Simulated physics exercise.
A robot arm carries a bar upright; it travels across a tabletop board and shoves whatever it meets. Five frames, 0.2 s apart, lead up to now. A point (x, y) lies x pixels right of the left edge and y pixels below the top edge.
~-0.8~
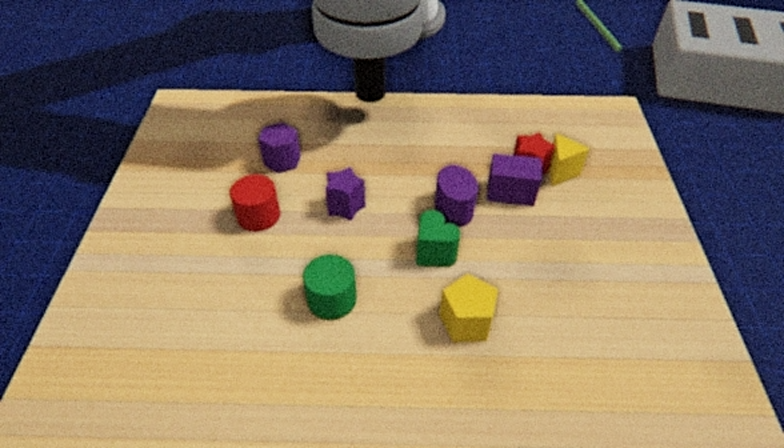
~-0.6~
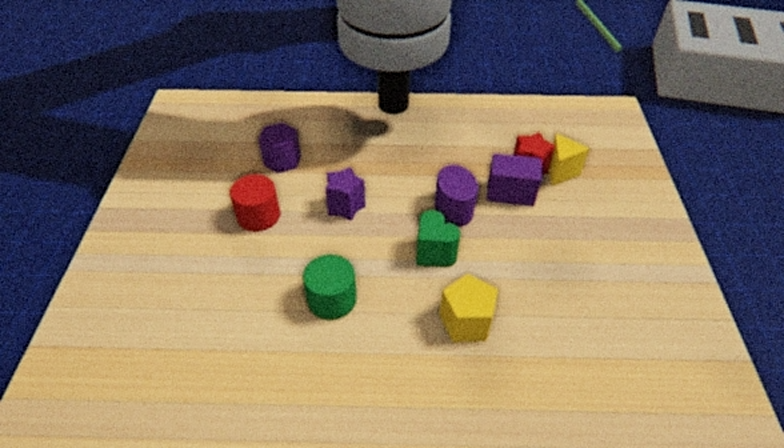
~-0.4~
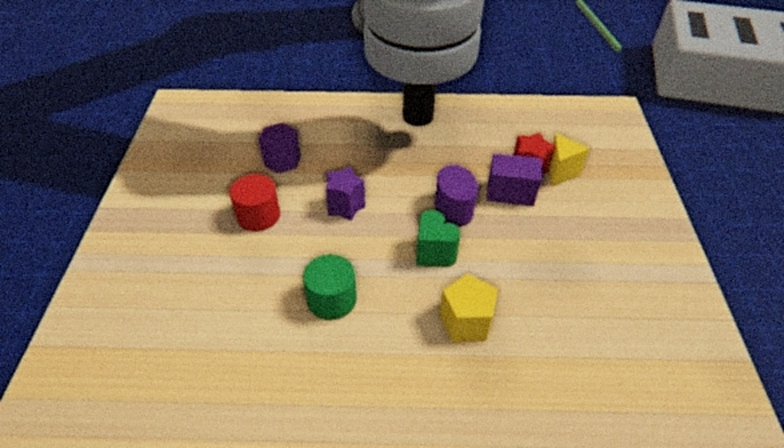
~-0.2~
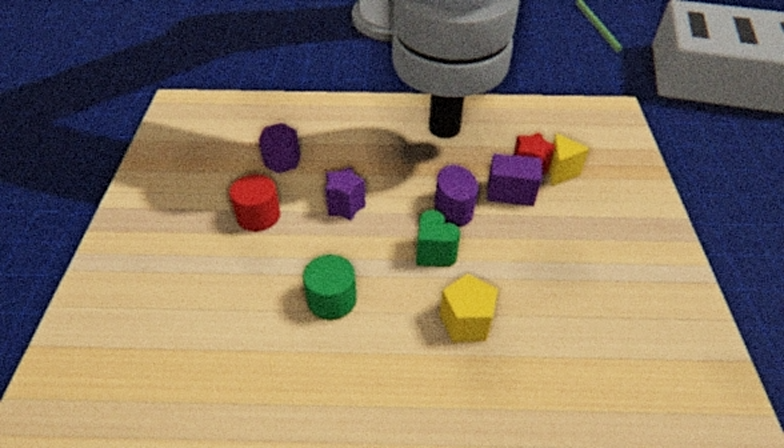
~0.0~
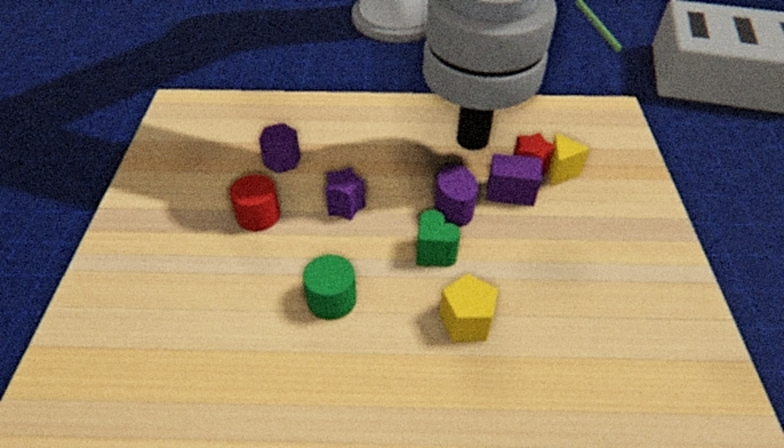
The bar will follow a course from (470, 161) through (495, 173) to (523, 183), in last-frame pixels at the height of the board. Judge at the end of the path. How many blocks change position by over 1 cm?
Moved: 3 or more.
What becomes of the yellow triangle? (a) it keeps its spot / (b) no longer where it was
That would be b.
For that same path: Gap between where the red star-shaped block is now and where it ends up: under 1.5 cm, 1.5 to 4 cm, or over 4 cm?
It moves between 1.5 and 4 cm.
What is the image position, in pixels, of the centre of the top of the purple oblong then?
Just about (531, 180).
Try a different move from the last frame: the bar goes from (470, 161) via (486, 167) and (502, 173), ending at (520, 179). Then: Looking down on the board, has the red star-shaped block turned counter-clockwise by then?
The answer is yes.
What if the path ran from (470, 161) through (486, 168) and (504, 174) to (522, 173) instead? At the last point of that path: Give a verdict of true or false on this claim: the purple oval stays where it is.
That claim is true.
On the path given first. Halfway along, bar (499, 153); purple oblong (518, 169).
At the end, bar (528, 163); purple oval still; purple oblong (531, 180), turned 15° clockwise; red star-shaped block (555, 146), turned 35° anticlockwise; yellow triangle (583, 144).
